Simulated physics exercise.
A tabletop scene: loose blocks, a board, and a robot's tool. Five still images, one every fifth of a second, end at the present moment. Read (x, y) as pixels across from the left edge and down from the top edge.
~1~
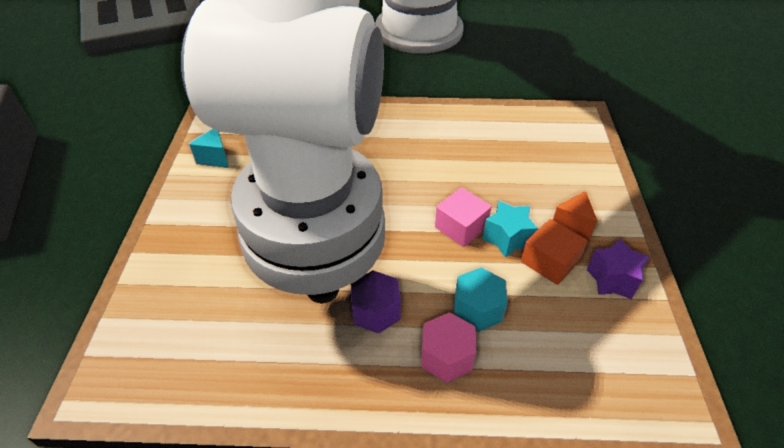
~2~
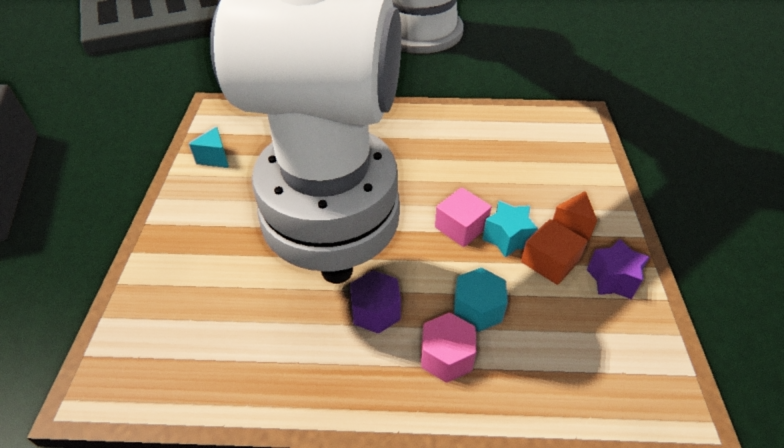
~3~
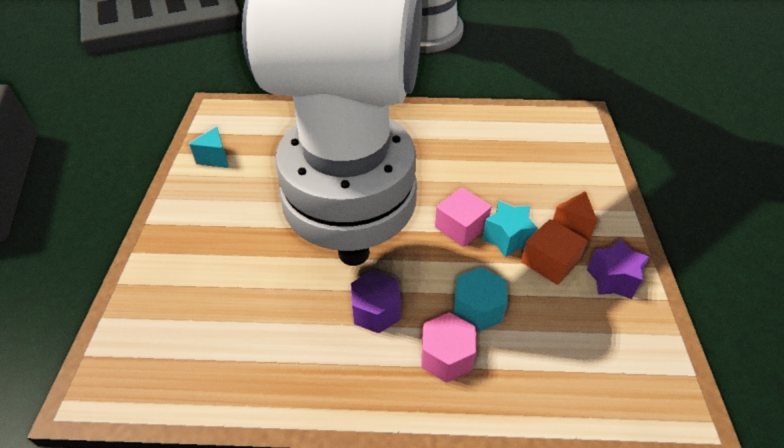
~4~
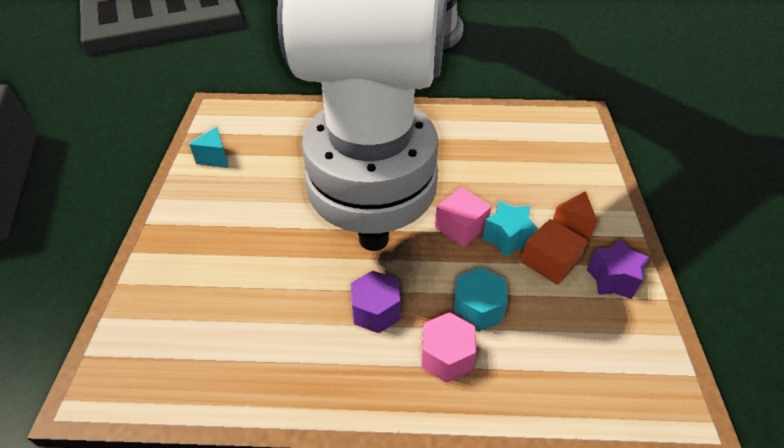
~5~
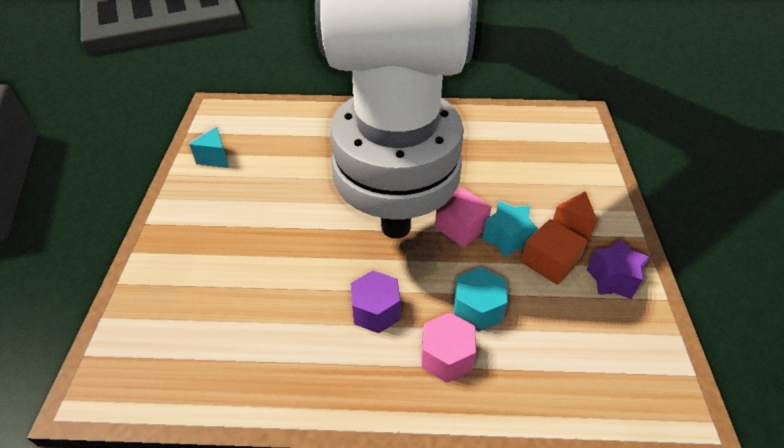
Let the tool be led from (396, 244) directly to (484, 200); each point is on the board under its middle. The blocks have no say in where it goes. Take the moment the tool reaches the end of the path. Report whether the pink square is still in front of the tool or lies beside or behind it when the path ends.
That block remains ahead.
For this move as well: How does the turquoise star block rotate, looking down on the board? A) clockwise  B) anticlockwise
Choice A: Clockwise.
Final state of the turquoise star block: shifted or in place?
It gets displaced.
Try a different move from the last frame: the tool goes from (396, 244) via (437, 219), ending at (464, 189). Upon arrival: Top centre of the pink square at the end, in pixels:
The centre of its top will be at (496, 186).
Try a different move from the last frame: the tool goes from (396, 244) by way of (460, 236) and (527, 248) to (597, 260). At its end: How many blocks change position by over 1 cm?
The push moves three or more blocks more than 1 cm.
The first path, step by step. One third of the way, tool at (428, 213); pink square at (470, 205).
Two thirds of the way, tool at (459, 198); pink square at (493, 190), turned 35° clockwise; turquoise star block at (523, 215), turned 35° clockwise.
At the end, tool at (487, 185); purple six-sided block not moved; pink square at (522, 182), turned 60° clockwise; turquoise star block at (528, 215), turned 50° clockwise; orange square at (560, 243).
